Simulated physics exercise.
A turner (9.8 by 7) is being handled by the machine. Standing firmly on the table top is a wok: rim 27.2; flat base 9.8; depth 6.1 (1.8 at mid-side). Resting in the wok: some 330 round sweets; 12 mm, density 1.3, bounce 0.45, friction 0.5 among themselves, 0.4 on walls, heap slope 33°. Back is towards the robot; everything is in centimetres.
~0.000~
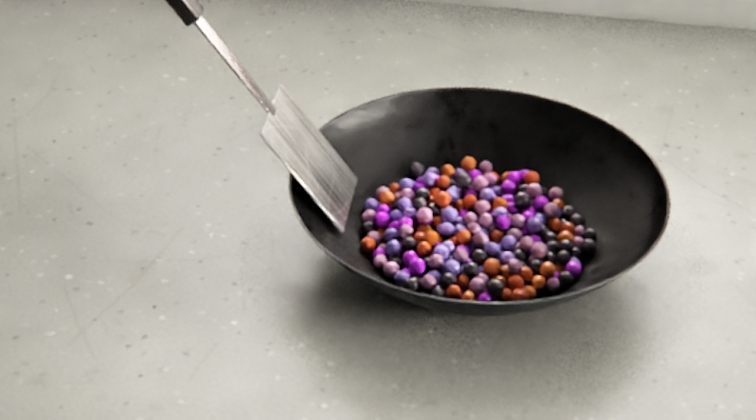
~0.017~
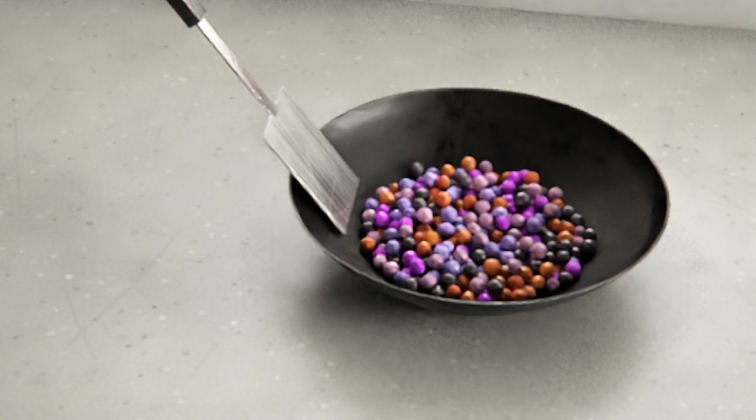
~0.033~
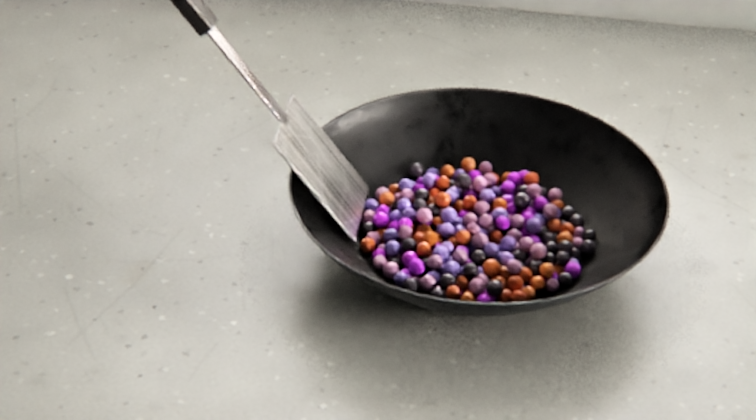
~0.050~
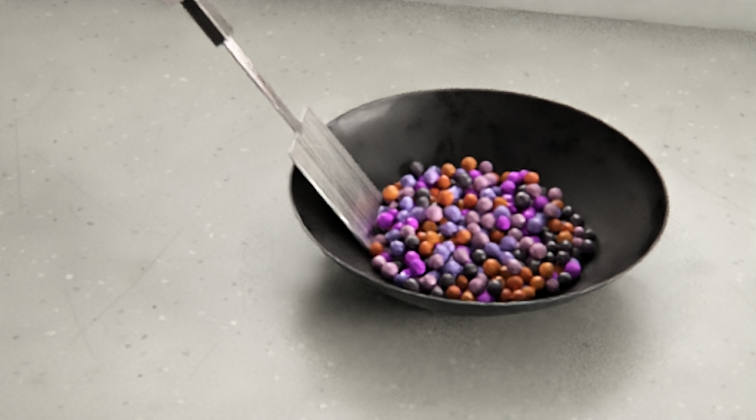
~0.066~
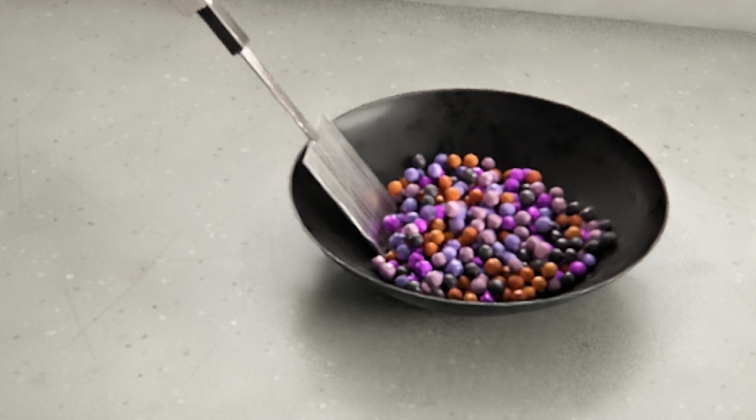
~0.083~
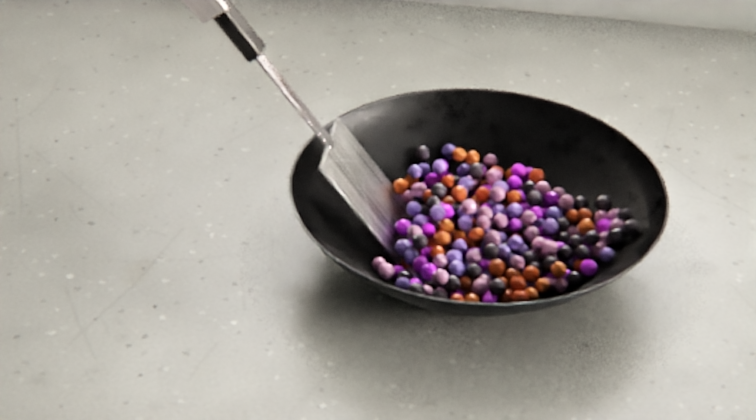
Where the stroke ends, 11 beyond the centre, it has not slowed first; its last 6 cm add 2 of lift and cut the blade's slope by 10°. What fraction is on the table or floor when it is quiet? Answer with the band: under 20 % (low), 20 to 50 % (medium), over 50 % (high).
Medium, 20 to 50 %.
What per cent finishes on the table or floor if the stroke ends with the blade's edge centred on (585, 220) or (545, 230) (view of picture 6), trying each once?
Try 1: Approx. 10 %; try 2: Approx. 0 %.
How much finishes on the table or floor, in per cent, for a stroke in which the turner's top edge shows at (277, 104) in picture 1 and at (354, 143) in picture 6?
Near 40 in a hundred.
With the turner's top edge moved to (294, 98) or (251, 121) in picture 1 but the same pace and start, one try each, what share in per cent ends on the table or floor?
Around 40 per cent, then around 30 per cent.
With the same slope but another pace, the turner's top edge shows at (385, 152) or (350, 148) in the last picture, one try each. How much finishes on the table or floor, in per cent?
Respectively, around 50 and 40 per cent.
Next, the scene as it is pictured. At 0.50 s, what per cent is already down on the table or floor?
That would be near 25 per cent, give or take.
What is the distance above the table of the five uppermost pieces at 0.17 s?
Around 8 cm above the table.
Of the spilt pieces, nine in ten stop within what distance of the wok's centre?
Roughly 40 cm.
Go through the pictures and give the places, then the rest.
In the first frame, the turner top edge at (270, 108), sloping 53°; upper third of the load around (471, 221), from x 370 to 590, top at y 165; 327 in the wok.
In the second frame, the turner top edge at (272, 110), sloping 53°; upper third of the load around (471, 221), from x 370 to 590, top at y 165.
In the third frame, the turner top edge at (282, 118), sloping 53°; upper third of the load around (471, 222), from x 370 to 590, top at y 165.
In the fourth frame, the turner top edge at (298, 128), sloping 53°; upper third of the load around (470, 221), from x 375 to 590, top at y 165.
In the fifth frame, the turner top edge at (313, 136), sloping 53°; upper third of the load around (478, 222), from x 380 to 610, top at y 160.
In the sixth frame, the turner top edge at (329, 142), sloping 53°; upper third of the load around (493, 218), from x 380 to 630, top at y 150; 327 in the wok.
After 0.17 s, sloping 53°, highest piece 9 above the table; 322 in the wok, 5 on the blade or in flight.
After 0.26 s, sloping 50°, highest piece 7 above the table; 319 in the wok, 8 on the blade or in flight.
After 0.50 s, sloping 43°, highest piece 11 above the table; 218 in the wok, 76 on the table or floor, 33 on the blade or in flight.
After 1.55 s, sloping 43°, highest piece 7 above the table; 218 in the wok, 109 on the table or floor.
In the end, 218 in the wok, 109 on the table or floor. That is 33 % on the table or floor.
